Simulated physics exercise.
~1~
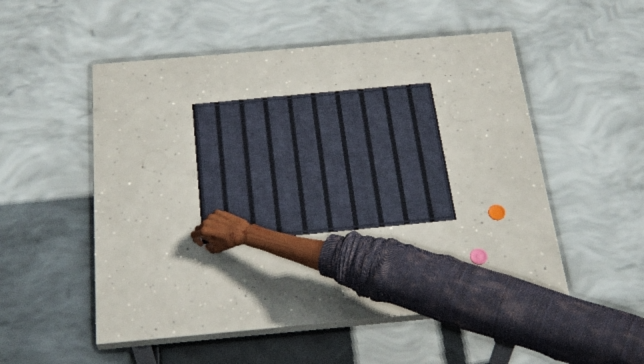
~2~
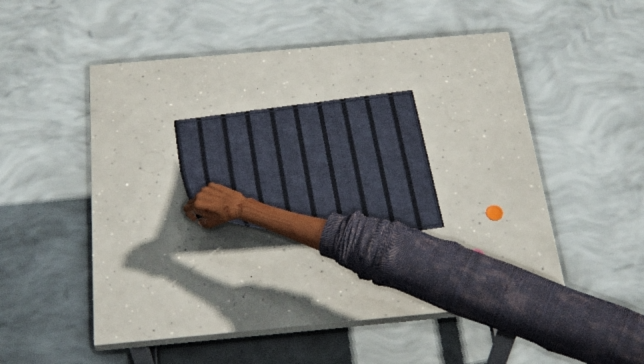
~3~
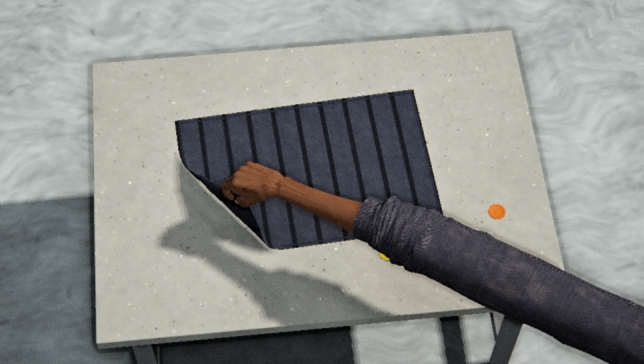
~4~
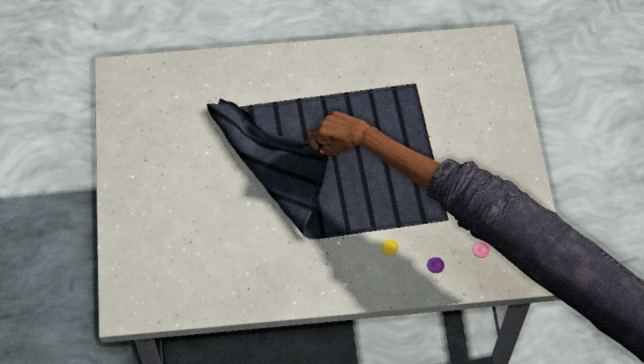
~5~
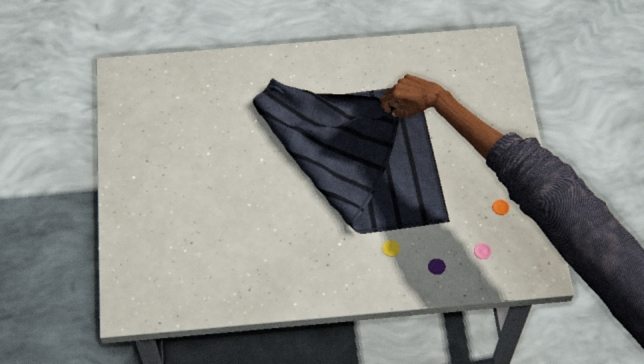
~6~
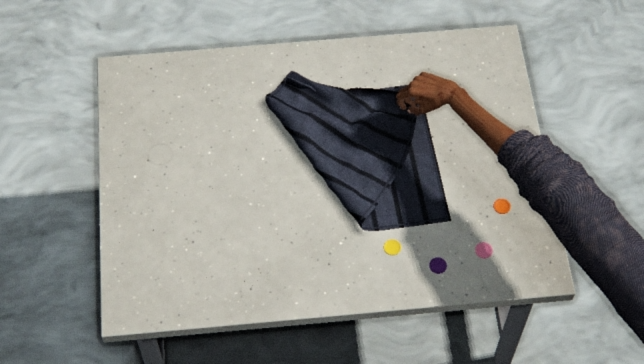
A hand pinched the lower left corner of a dark striped napkin on a pale table, lifted it and drew it up to the right, folding the cloth over itself, while the orange, pink, yellow and purple discs ended up uncovered beside it.
